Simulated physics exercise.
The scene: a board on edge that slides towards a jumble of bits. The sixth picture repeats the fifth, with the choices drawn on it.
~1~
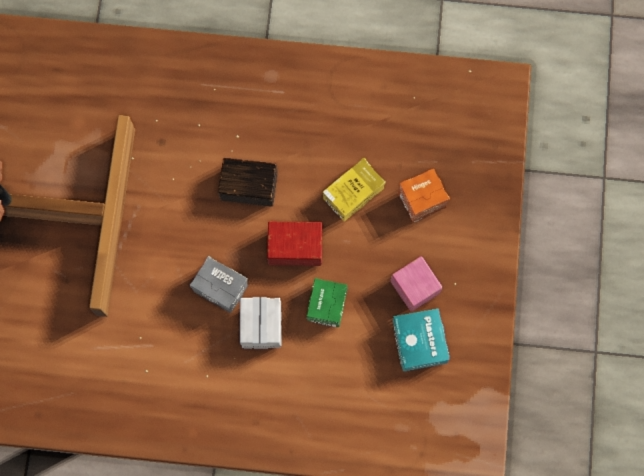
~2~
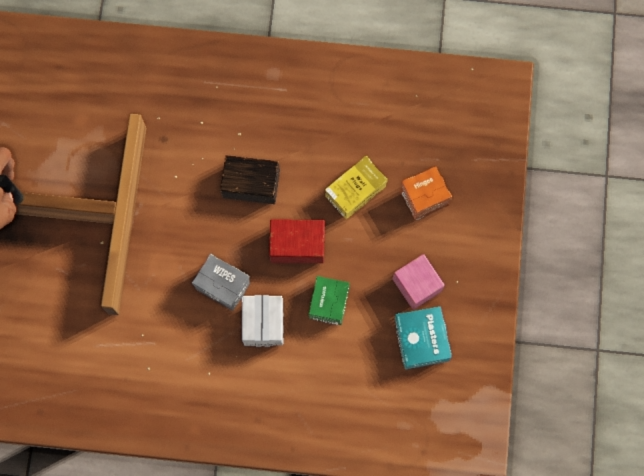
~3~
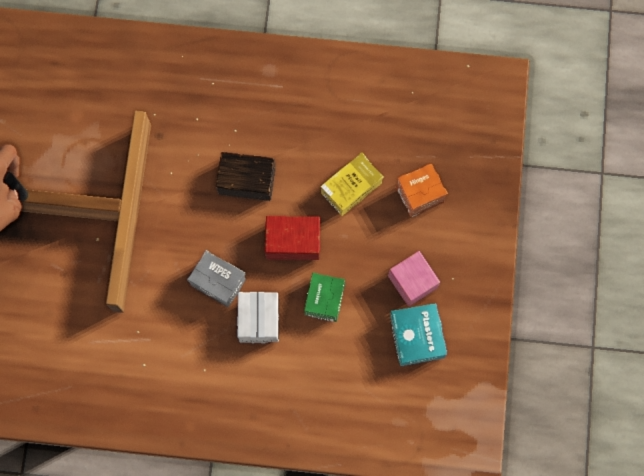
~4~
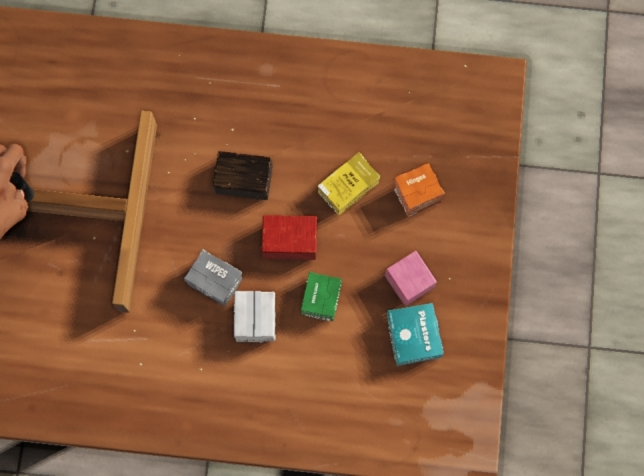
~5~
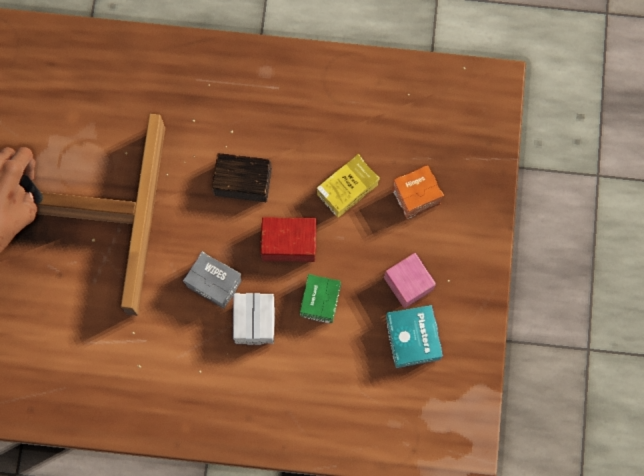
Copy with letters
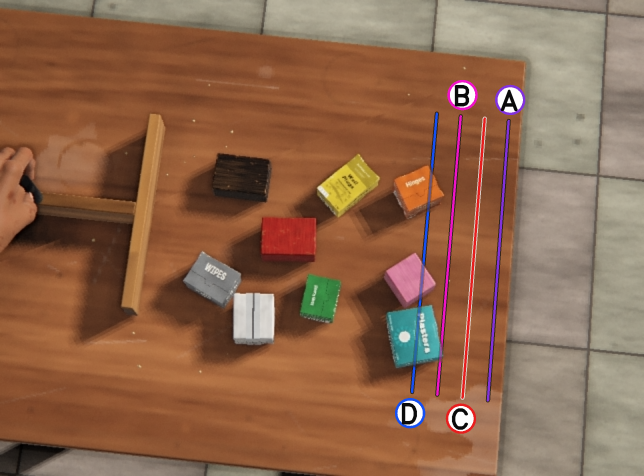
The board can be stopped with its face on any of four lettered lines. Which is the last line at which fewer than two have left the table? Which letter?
At D, and not beyond.
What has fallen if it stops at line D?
It is the orange box.
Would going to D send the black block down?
By then, no.
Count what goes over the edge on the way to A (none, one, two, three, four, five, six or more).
In all, six or more.
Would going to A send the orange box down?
Yes.
On the marked copy, A at (499, 257); B at (449, 252); C at (474, 254); D at (425, 249).
With D. Early on, board (242, 219); white box (274, 324); black block (282, 182).
Further on, board (345, 230); orange box (463, 199); turquoise box (439, 349).
At the end, board (423, 238); orange box over the edge; pink block (497, 287); one fallen.
As for the rest, A drops seven; B drops three; C drops three.
